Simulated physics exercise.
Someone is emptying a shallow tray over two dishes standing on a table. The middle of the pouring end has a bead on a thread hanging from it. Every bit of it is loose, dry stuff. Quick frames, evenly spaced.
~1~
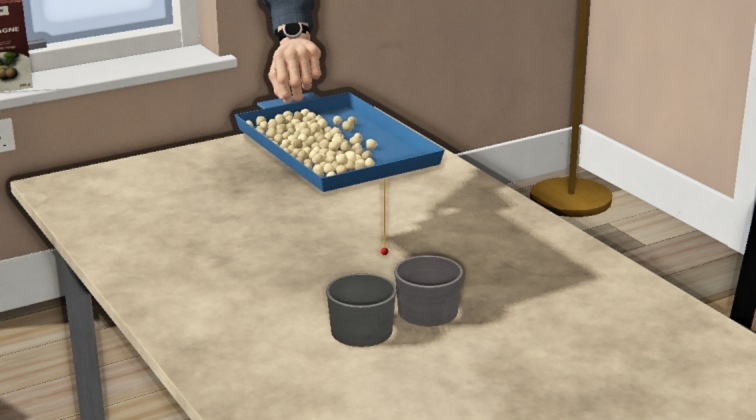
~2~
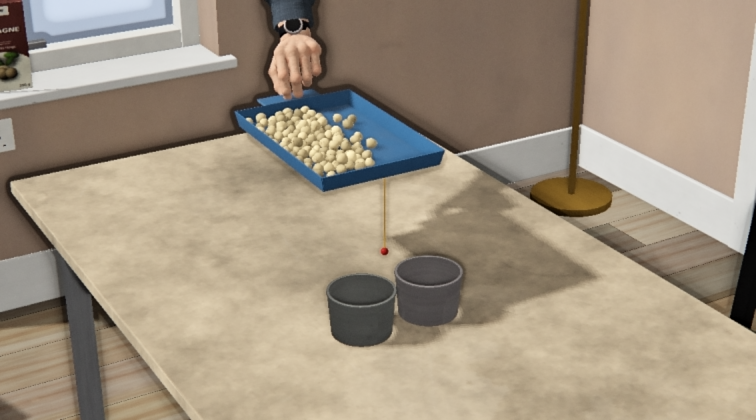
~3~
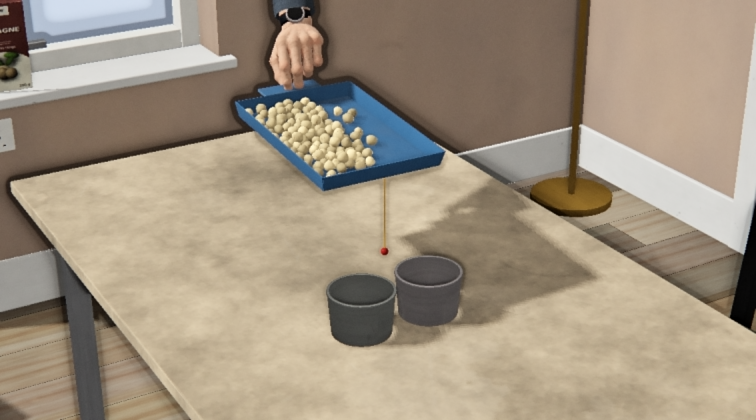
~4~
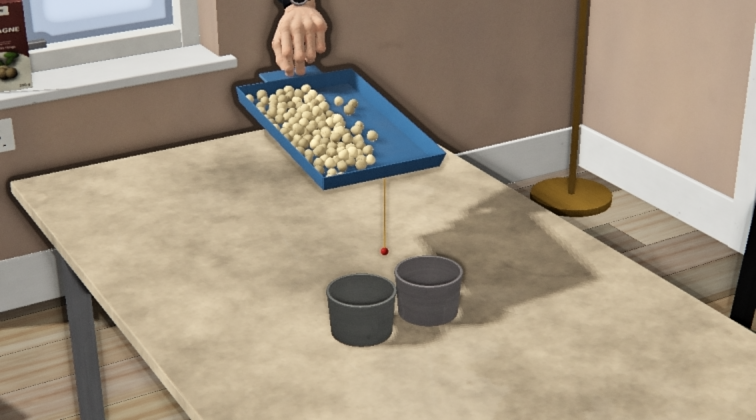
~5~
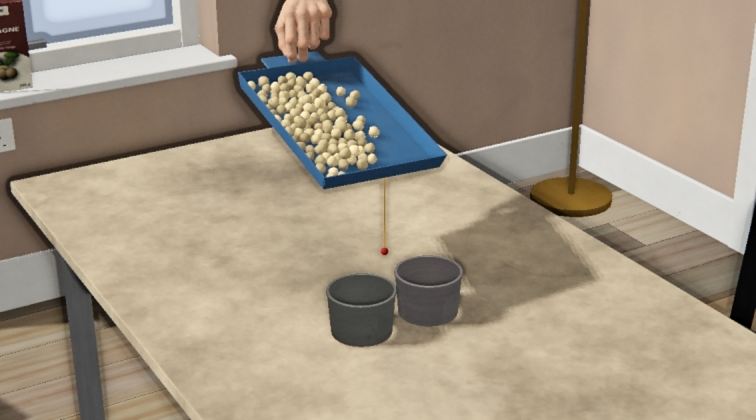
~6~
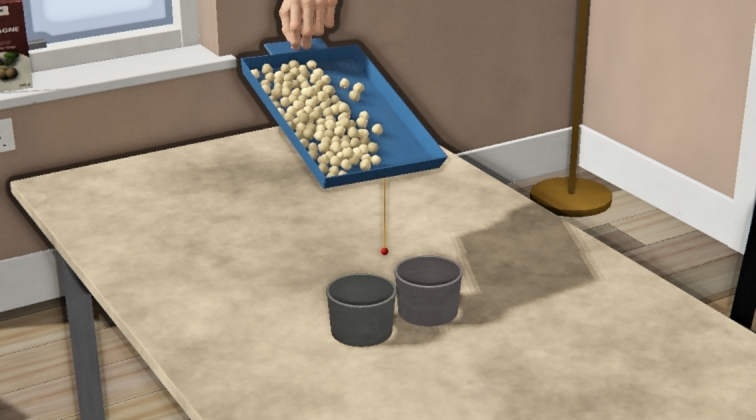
At the start, a hand holds a blue tray of round, pale nuts level above two dark dishes on a table, a red bead hanging from its front edge. The hand then rises, lifting the back of the tray so it slopes more steeply, and some nuts shift slightly.
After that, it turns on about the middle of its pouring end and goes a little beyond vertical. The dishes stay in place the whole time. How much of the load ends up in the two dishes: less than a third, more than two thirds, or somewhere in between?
Somewhere in between ends up in them.
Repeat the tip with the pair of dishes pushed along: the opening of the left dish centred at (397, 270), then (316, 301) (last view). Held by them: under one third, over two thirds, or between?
Try 1 - between a third and two thirds; try 2 - under a third.
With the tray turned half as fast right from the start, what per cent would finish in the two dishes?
Result: About 50 per cent.
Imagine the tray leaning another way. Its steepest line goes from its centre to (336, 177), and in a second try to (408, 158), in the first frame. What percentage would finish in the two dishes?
Near 60 % and 20 %.
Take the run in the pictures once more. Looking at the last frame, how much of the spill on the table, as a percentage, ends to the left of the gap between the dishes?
Close to 0 per cent of the spill, I think.
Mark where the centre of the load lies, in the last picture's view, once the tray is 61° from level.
Somewhere about pixel (385, 142).
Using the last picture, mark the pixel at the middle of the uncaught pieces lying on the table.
My estimate puts the centre near (505, 319).
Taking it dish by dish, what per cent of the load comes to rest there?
Roughly 10 in a hundred for the left dish, roughly 40 in a hundred for the right dish.
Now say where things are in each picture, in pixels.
Corners of the pouring end (323, 176) and (440, 149), level; middle of the load (310, 144), macadamia nuts; left dish (378, 321); right dish (446, 301); bead on its thread (385, 251), in the first frame.
Corners of the pouring end (323, 176) and (440, 149), level; middle of the load (310, 142), in the second frame.
Corners of the pouring end (324, 176) and (441, 150), tipped barely, lowest at the right corner; middle of the load (310, 137), in the third frame.
Corners of the pouring end (325, 175) and (442, 152), tipped a little, lowest at the right corner; middle of the load (311, 129), in the fourth frame.
Corners of the pouring end (326, 175) and (442, 153), tipped a little, lowest at the right corner; middle of the load (313, 122), in the fifth frame.
Corners of the pouring end (327, 175) and (443, 155), tipped clearly, lowest at the right corner; middle of the load (316, 116), roughly a quarter on the move; left dish (378, 321); right dish (446, 301), in the sixth frame.
Just after the last frame, tray tipped steeply; almost all on the tray; about a tenth in the air.
A moment on, tray tipped right over; roughly two thirds on the tray; about a tenth in the right dish; about a tenth outside both; about a tenth in the air.
Further on, tray tipped past a quarter turn; about a tenth in the left dish; roughly half in the right dish; roughly half outside both.
When it is over, tray tipped past a quarter turn; about a tenth in the left dish; roughly half in the right dish; roughly half outside both.
